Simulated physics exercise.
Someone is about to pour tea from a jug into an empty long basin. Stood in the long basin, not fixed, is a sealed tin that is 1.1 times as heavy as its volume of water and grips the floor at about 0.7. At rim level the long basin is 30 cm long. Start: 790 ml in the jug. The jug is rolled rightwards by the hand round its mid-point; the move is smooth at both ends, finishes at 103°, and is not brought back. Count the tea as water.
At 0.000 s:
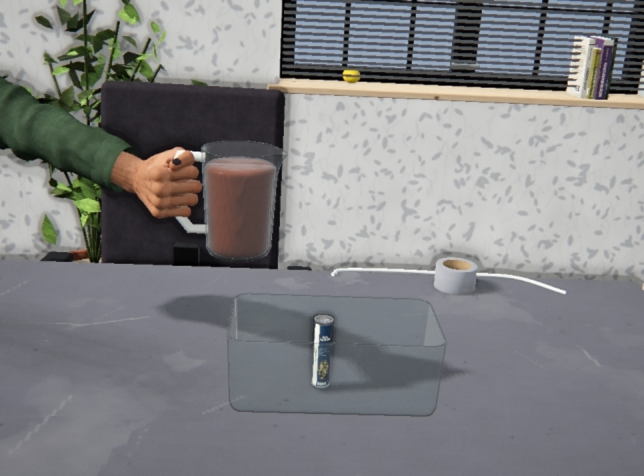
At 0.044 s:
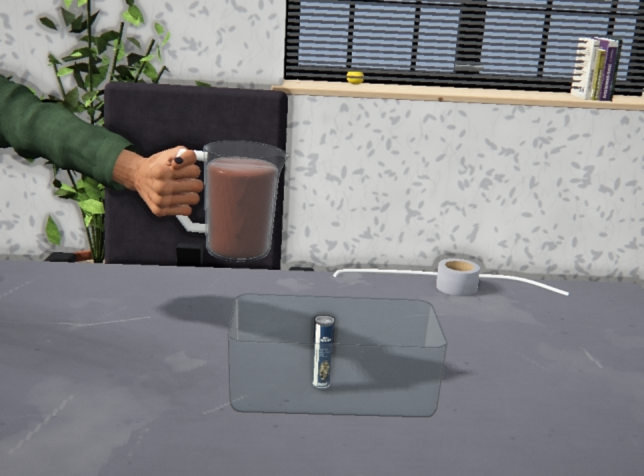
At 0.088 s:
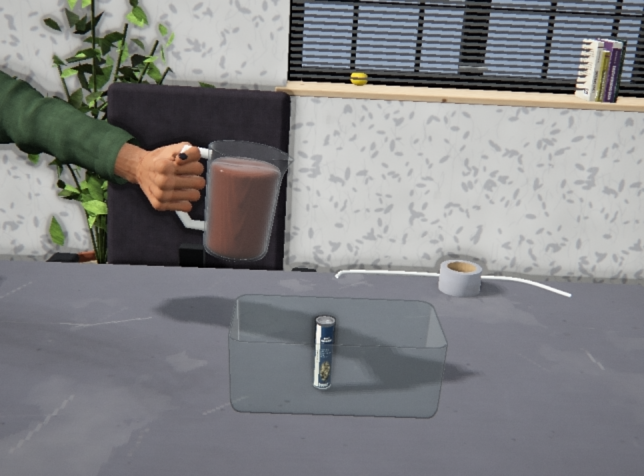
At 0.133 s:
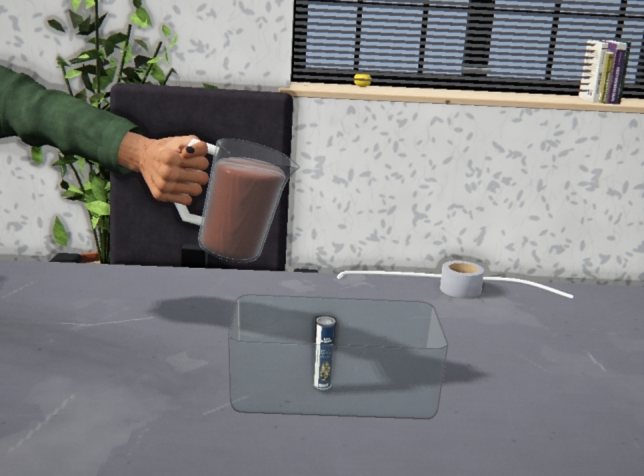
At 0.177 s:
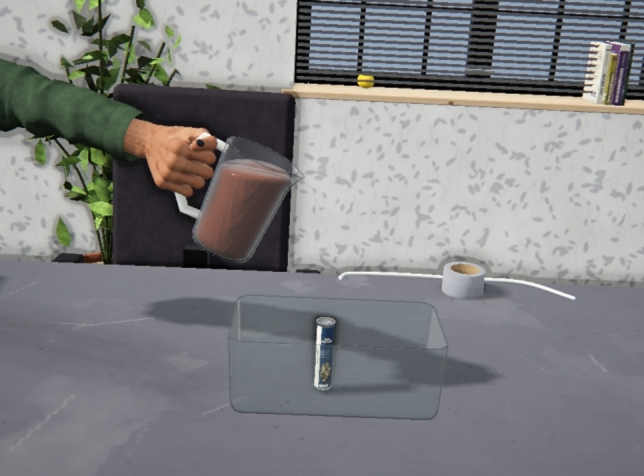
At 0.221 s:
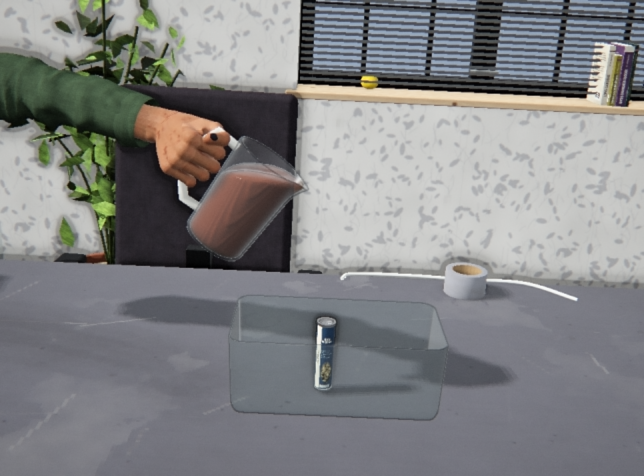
At first, a hand in a green sleeve holds a clear jug of brownish liquid upright above a grey table, where a small tin stands inside an empty transparent basin. The hand then rolls the jug smoothly rightwards, slightly and then further, until it leans clearly and the liquid nears its lip.
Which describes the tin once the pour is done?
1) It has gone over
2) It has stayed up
The answer is 2.
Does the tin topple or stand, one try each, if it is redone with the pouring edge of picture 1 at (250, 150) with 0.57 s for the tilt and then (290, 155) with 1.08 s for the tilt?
First it tips over; then it stays on its base.
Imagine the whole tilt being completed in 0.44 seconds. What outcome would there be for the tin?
Result: Tin still standing.
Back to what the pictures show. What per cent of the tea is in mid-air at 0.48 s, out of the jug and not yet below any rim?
Close to 28 in a hundred.
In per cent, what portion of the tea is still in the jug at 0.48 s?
Close to 64 in a hundred.
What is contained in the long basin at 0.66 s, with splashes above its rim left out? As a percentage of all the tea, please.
I'd say roughly 52 in a hundred of it.
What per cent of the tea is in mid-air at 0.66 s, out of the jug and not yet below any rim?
Close to 24 per cent.
Then, 0.48 s in, the tilt is 96° and 64 per cent is still to pour; the tin stands where it began.
Then, 0.66 s in, the tilt is 103° and 24 per cent is still to pour; the tin stands where it began.
Then, 0.86 s in, the tilt is 103° and 5 per cent is still to pour; the tin stands where it began.
Then, 1.07 s in, the tilt is 103° and 1 per cent is still to pour; the tin stands where it began.
Finally, the tin stands where it began.
